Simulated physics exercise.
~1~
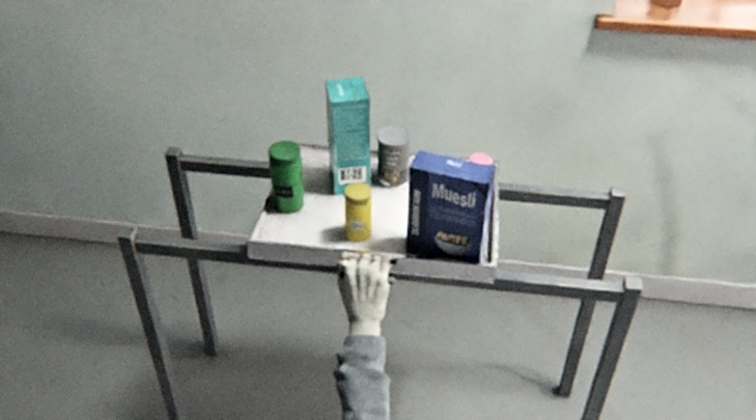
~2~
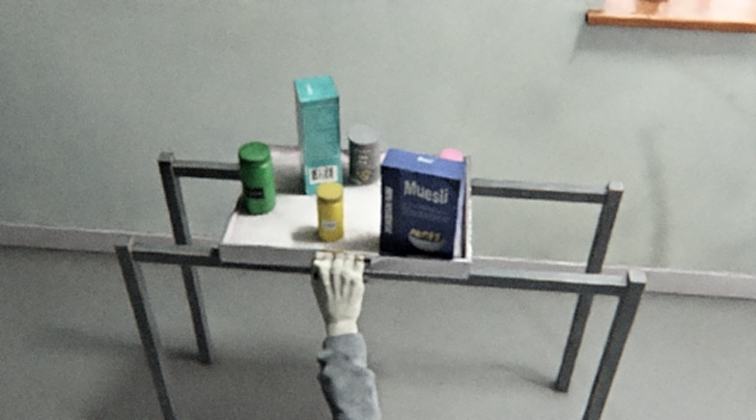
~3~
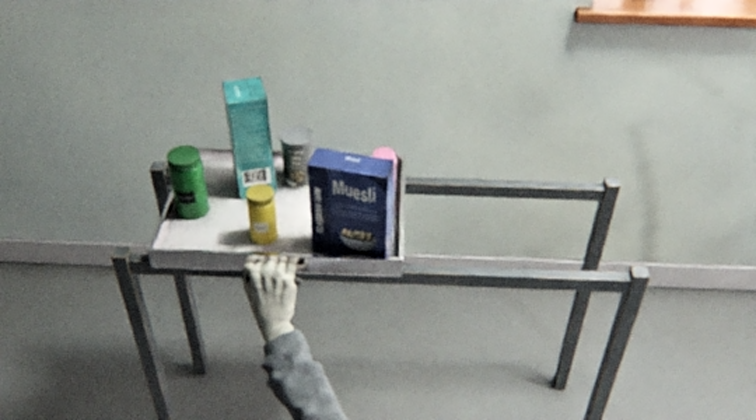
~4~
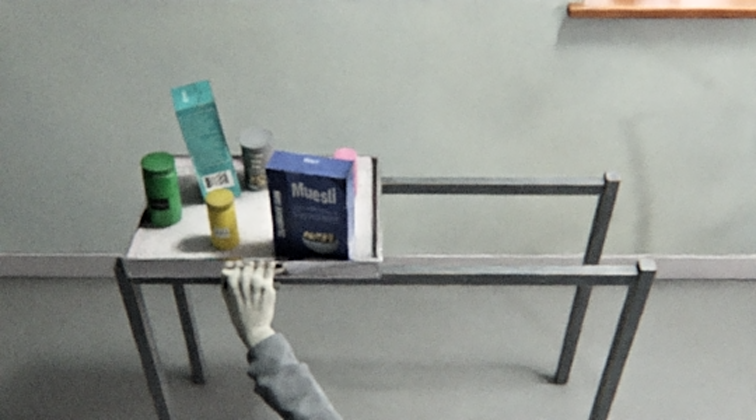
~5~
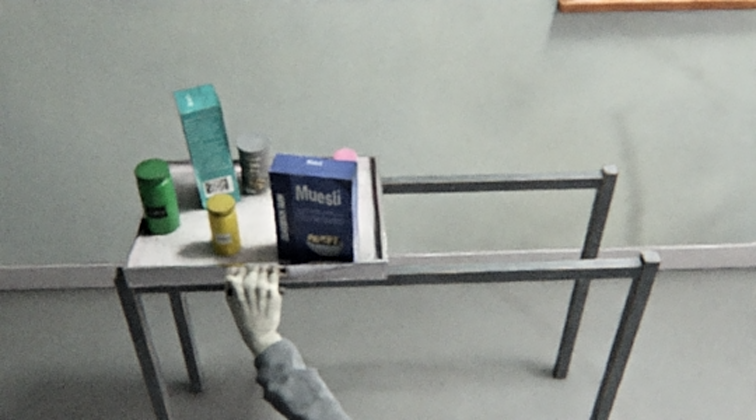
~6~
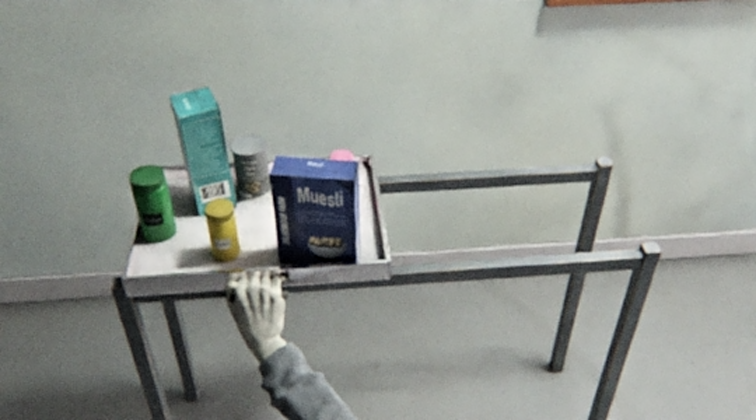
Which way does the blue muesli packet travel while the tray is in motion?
The blue muesli packet moves to the left, along with the tray.
